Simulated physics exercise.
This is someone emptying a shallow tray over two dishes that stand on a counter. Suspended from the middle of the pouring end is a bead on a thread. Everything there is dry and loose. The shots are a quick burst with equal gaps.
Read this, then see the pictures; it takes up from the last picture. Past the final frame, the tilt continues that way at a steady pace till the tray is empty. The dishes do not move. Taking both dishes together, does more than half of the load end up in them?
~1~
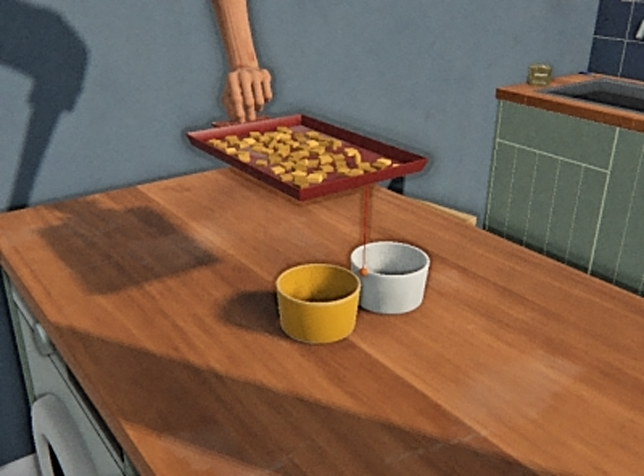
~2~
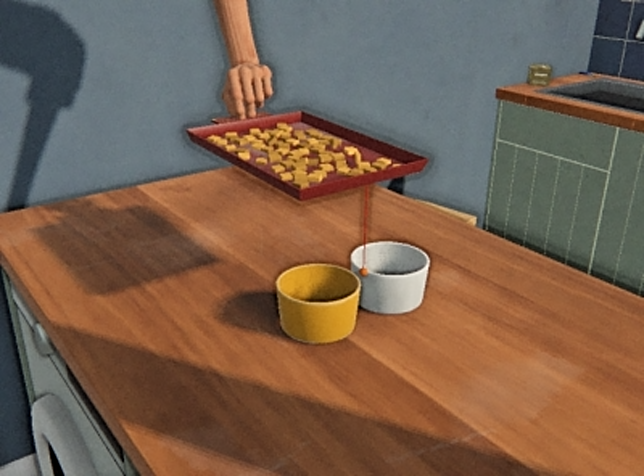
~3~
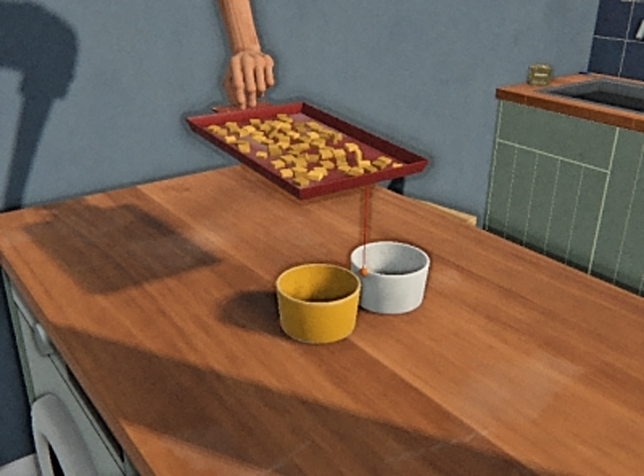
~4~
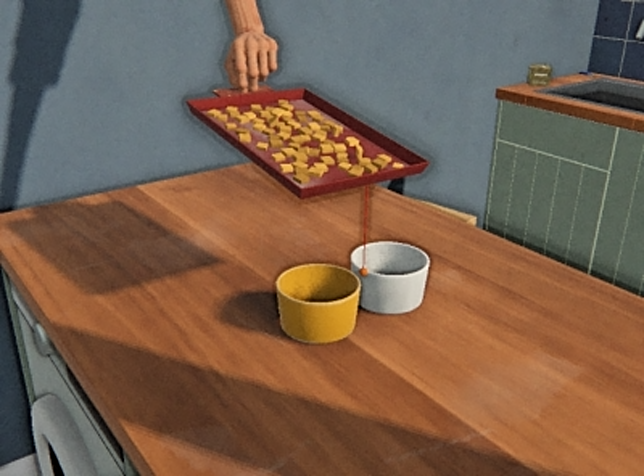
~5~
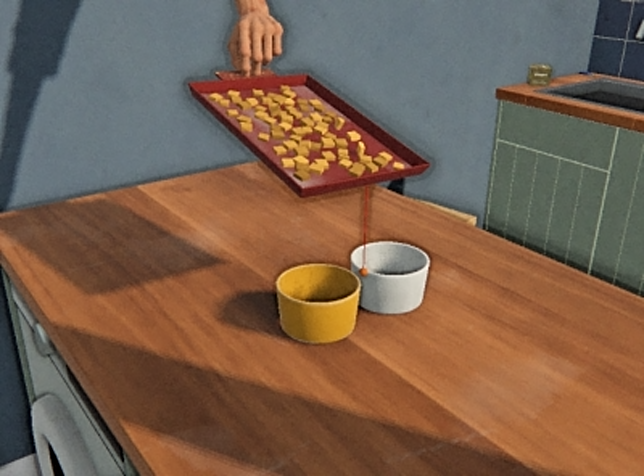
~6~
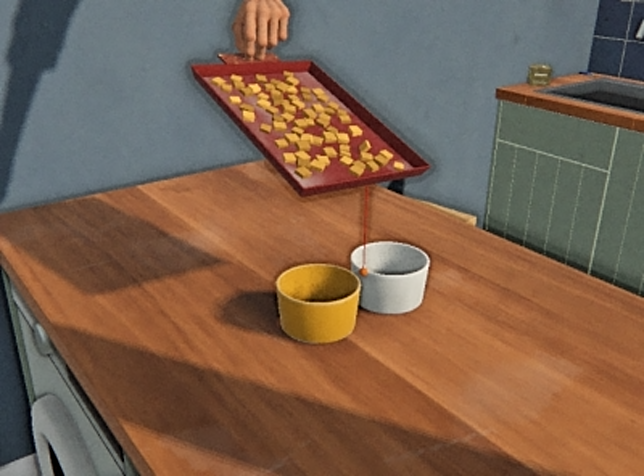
No.
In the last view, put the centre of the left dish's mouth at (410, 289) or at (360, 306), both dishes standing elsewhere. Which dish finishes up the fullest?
Try 1: The leftmost dish; try 2: The rightmost dish.
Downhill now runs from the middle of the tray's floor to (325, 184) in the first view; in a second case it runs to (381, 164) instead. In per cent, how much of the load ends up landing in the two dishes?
Shares, approx.: 10 %, then 80 %.
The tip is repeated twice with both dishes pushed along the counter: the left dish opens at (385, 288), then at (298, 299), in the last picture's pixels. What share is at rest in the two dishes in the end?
Trial 1 70%, trial 2 10%.
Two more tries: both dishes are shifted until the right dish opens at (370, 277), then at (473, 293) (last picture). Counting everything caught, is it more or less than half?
The first try: The smaller part. The second: Less than half.
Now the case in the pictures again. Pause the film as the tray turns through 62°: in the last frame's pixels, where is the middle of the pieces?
(378, 154).
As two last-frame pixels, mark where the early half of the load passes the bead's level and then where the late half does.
It passes near (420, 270) first and then near (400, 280).
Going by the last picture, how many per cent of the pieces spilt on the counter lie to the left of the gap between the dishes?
Estimate: Roughly 10 %.
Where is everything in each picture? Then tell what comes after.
Corners of the pouring end (301, 187) and (422, 158), level; middle of the load (304, 154), cereal squares; left dish (343, 317); right dish (415, 289); bead on its thread (363, 272), in the first picture.
Corners of the pouring end (301, 187) and (422, 159), level; middle of the load (304, 152), in the second picture.
Corners of the pouring end (302, 187) and (423, 160), tipped barely, lowest at the right corner; middle of the load (304, 147), in the third picture.
Corners of the pouring end (303, 186) and (424, 161), tipped a little, lowest at the right corner; middle of the load (305, 139), in the fourth picture.
Corners of the pouring end (304, 185) and (424, 163), tipped clearly, lowest at the right corner; middle of the load (307, 131), in the fifth picture.
Corners of the pouring end (305, 185) and (425, 164), tipped clearly, lowest at the right corner; middle of the load (309, 123); left dish (343, 317); right dish (415, 289), in the sixth picture.
Just after the last frame, tray tipped steeply; every one on the tray.
A moment on, tray tipped right over; roughly a quarter on the tray; just a few in the right dish; roughly half outside both; roughly a quarter in the air.
Further on, tray tipped past a quarter turn; about a tenth in the right dish; almost all outside both.
When it is over, tray tipped past a quarter turn; not one in the left dish; about a tenth in the right dish; almost all outside both.
